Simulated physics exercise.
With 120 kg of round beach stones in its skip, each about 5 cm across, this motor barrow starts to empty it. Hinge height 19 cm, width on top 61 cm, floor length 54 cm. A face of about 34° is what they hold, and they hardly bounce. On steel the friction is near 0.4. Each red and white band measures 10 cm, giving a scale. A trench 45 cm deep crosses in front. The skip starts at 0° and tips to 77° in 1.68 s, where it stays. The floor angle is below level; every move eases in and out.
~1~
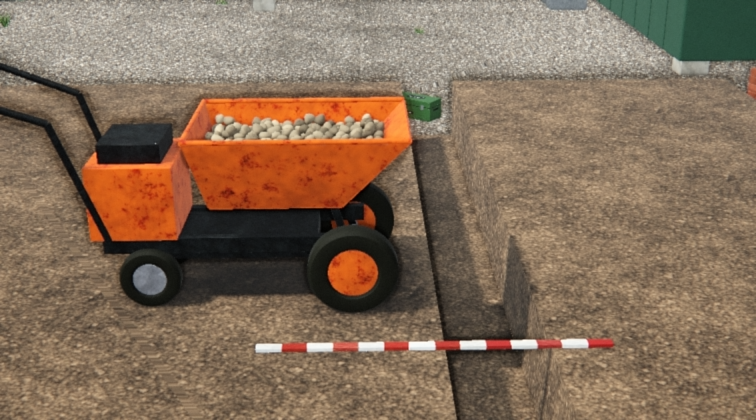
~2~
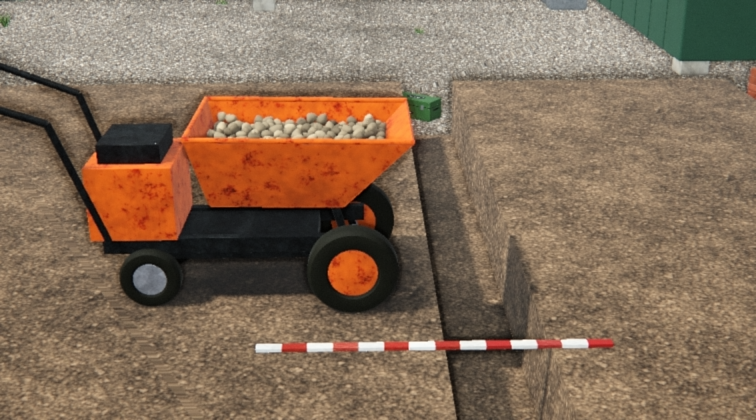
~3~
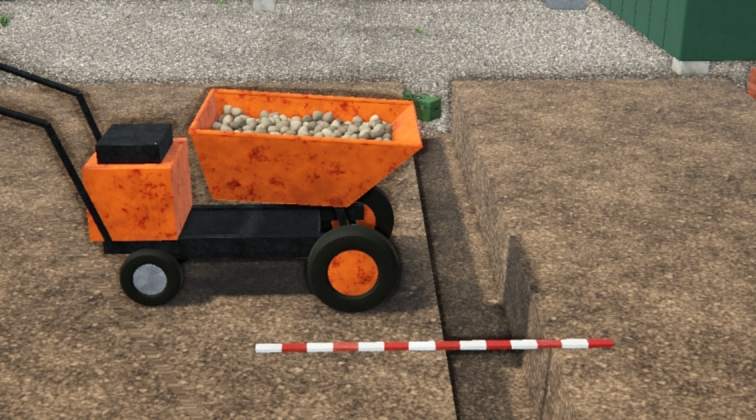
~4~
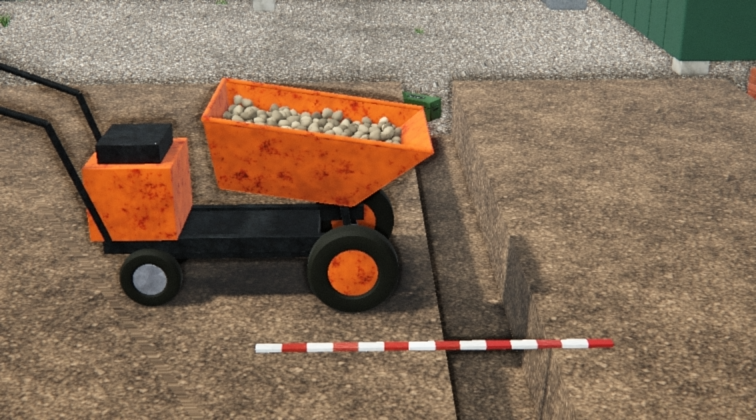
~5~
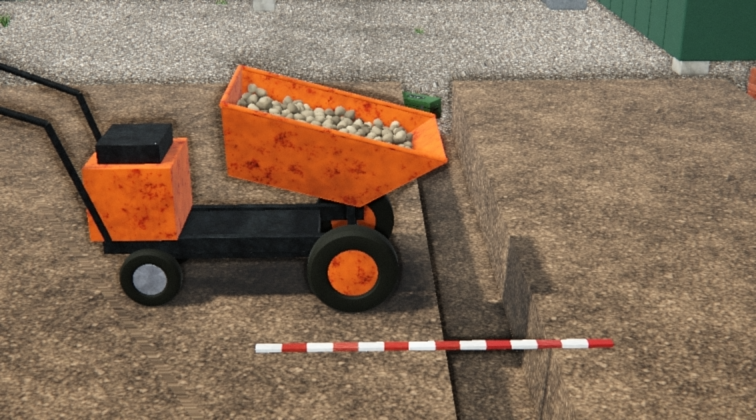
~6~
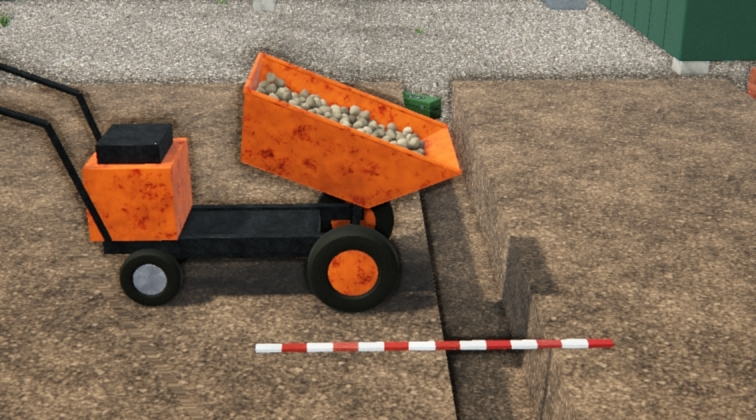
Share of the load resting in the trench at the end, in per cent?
51 per cent.
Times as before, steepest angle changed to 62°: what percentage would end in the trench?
Share in trench: Approx. 45%.
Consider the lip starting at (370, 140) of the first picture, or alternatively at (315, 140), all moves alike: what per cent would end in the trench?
I'd expect close to 95 per cent at the first and 90 per cent at the second.
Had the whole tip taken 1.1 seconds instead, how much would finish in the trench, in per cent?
Then roughly 50 percent.
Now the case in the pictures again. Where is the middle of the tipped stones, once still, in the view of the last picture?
Somewhere around (519, 342) in the last picture.
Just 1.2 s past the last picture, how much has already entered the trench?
By that moment, roughly 35 per cent of the load.
Then, 0.7 s after the last picture the floor is at 65°, 96 % in the skip, 4 % in the trench, 1 % past the trench; the foremost stones are at (530, 259).
Then, 1.2 s after the last picture the floor is at 77°, 15 % in the skip, 37 % in the trench, 47 % past the trench; the foremost stones are at (682, 271).
Then, 1.5 s after the last picture the floor is at 77°, 1 % in the skip, 49 % in the trench, 50 % past the trench; the foremost stones are at (754, 278).
Then, 3.5 s after the last picture the floor is at 77°, 0 % in the skip, 51 % in the trench, 49 % past the trench; the foremost stones are past the picture's edge.
